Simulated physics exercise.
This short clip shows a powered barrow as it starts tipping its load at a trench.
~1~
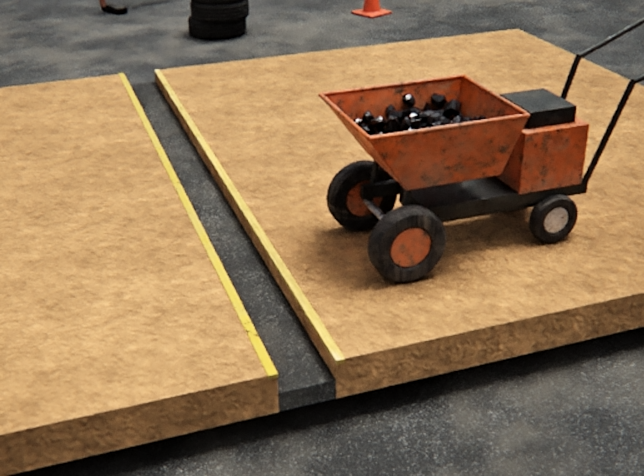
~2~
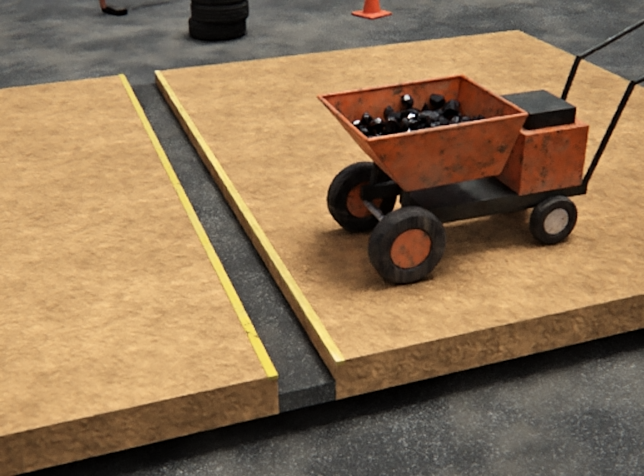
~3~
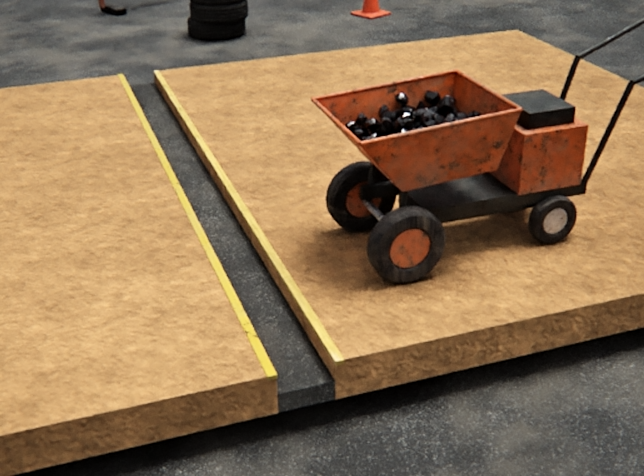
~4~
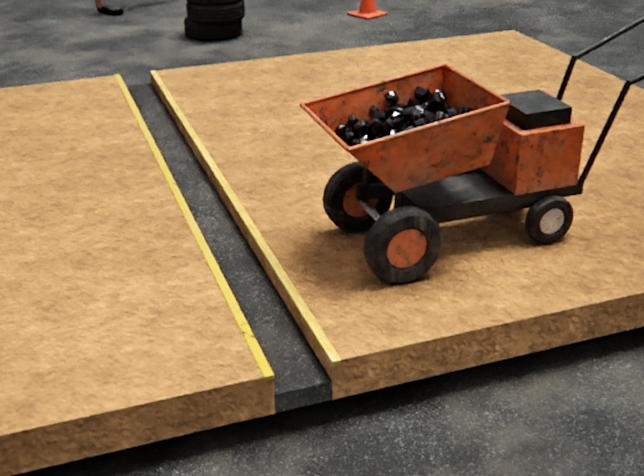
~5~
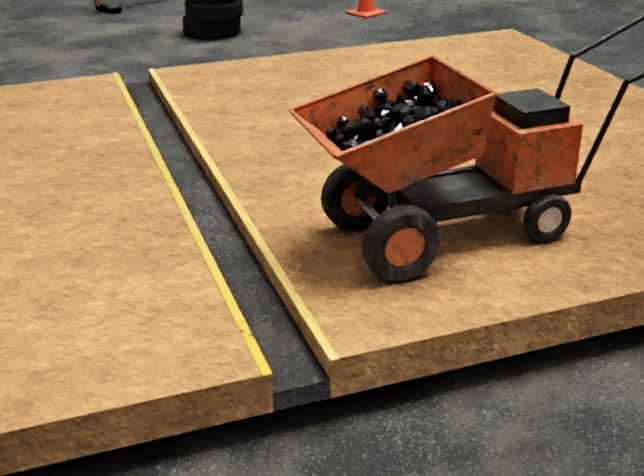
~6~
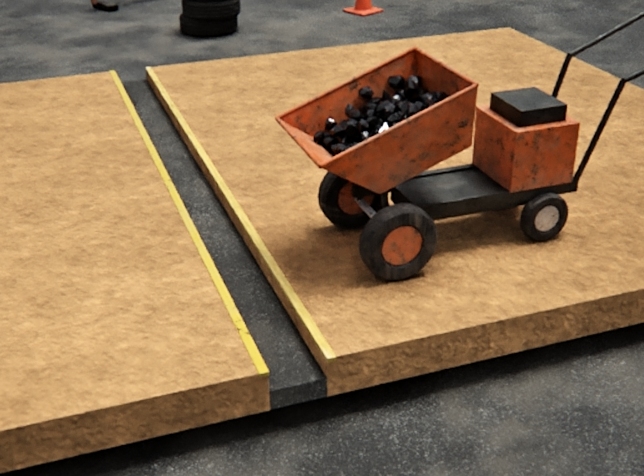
We see an orange powered barrow loaded with black lumps standing to the right of a narrow trench between tan boards; its skip, level at first, gradually tilts forward and down to the left while the wheels stay put.
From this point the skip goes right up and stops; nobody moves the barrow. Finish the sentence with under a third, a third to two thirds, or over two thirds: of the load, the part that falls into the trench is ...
The part that falls into the trench is a third to two thirds.
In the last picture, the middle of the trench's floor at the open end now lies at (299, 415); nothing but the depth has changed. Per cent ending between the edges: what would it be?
I'd say roughly 90 in a hundred.
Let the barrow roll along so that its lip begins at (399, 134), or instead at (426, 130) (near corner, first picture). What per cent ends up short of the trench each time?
About 10 percent at the first place and about 20 percent at the second.
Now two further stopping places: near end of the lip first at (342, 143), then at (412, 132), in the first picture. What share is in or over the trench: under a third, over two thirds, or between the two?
First spot: Less than a third; second spot: In the middle band.
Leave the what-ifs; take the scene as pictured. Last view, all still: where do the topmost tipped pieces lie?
Roughly (219, 255).
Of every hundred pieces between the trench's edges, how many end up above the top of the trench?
Around 30 per cent.
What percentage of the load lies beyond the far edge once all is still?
My estimate is around 20 percent.
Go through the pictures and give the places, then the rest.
In the first picture, lip of the skip at (369, 139), level; top of the load at (433, 120), lumps of coal; first edge of the trench at (318, 324); far edge at (254, 337), the trench under half as wide as the skip, and shallow for its width.
In the second picture, lip of the skip at (367, 141), level; top of the load at (431, 121).
In the third picture, lip of the skip at (360, 144), tipped barely; top of the load at (426, 119).
In the fourth picture, lip of the skip at (348, 150), tipped a little; top of the load at (427, 125).
In the fifth picture, lip of the skip at (336, 157), tipped a little; top of the load at (426, 115).
In the sixth picture, lip of the skip at (321, 166), tipped clearly; top of the load at (418, 109); first edge of the trench at (309, 322); far edge at (245, 335).
Soon after the last picture, skip tipped steeply; all in the skip.
A little later, skip tipped right over; most in the skip; about a quarter in or heaped over the trench; a stray few beyond it.
Later still, skip tipped right over; about a quarter in the skip; about half in or heaped over the trench; about a quarter beyond it.
At rest, skip tipped right over; about a quarter in the skip; about half in or heaped over the trench; about a quarter beyond it.
